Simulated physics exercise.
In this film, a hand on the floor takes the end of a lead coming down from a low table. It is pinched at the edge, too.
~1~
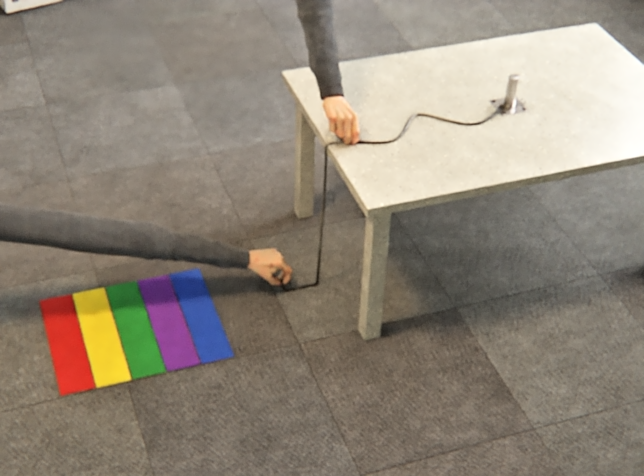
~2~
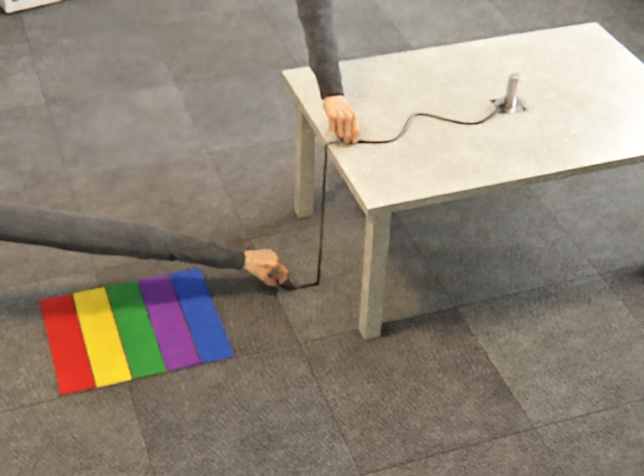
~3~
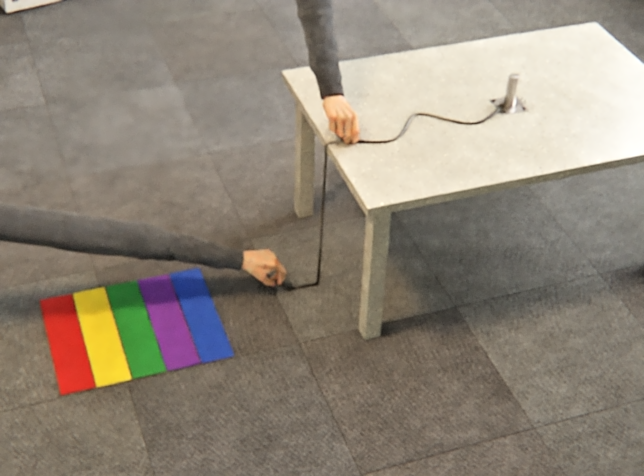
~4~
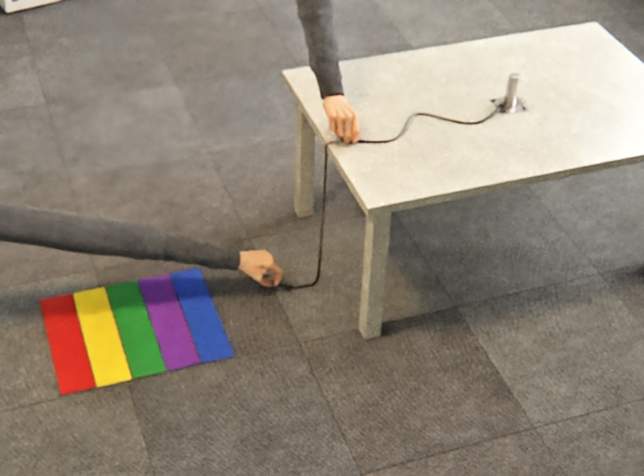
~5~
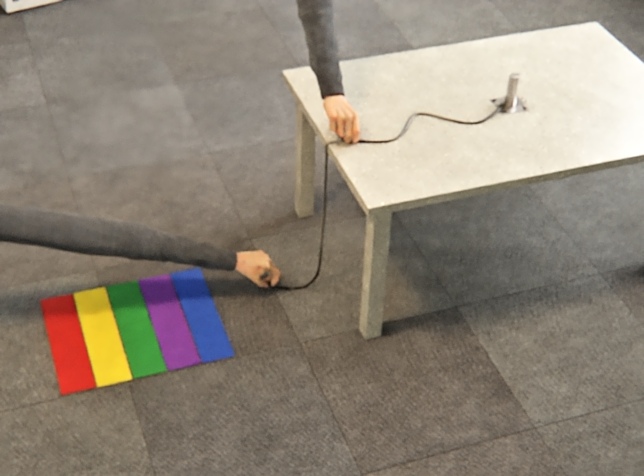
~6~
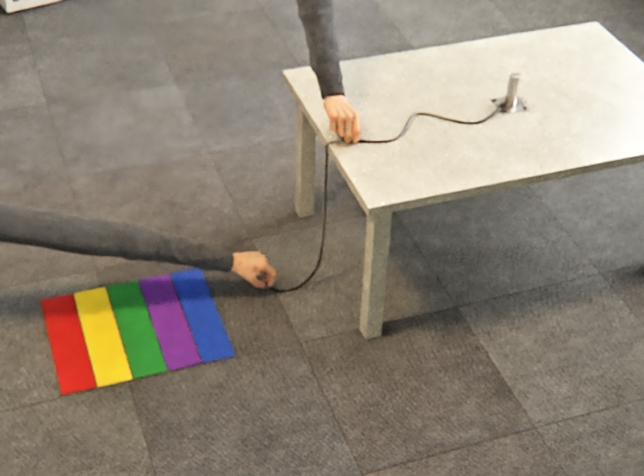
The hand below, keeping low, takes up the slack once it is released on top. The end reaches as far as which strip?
As far as the green strip.
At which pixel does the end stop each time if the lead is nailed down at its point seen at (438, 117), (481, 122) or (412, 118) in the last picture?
Approximately (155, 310), (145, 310) and (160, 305) respectively.
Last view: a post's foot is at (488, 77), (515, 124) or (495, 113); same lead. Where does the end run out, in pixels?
You'd get roughly (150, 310), (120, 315) and (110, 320), one for each try.
Soon after, end near (191, 301); over blue.
Then, end near (156, 308); over purple.
At full stretch, end near (136, 313); over green. It gets as far as the green strip.
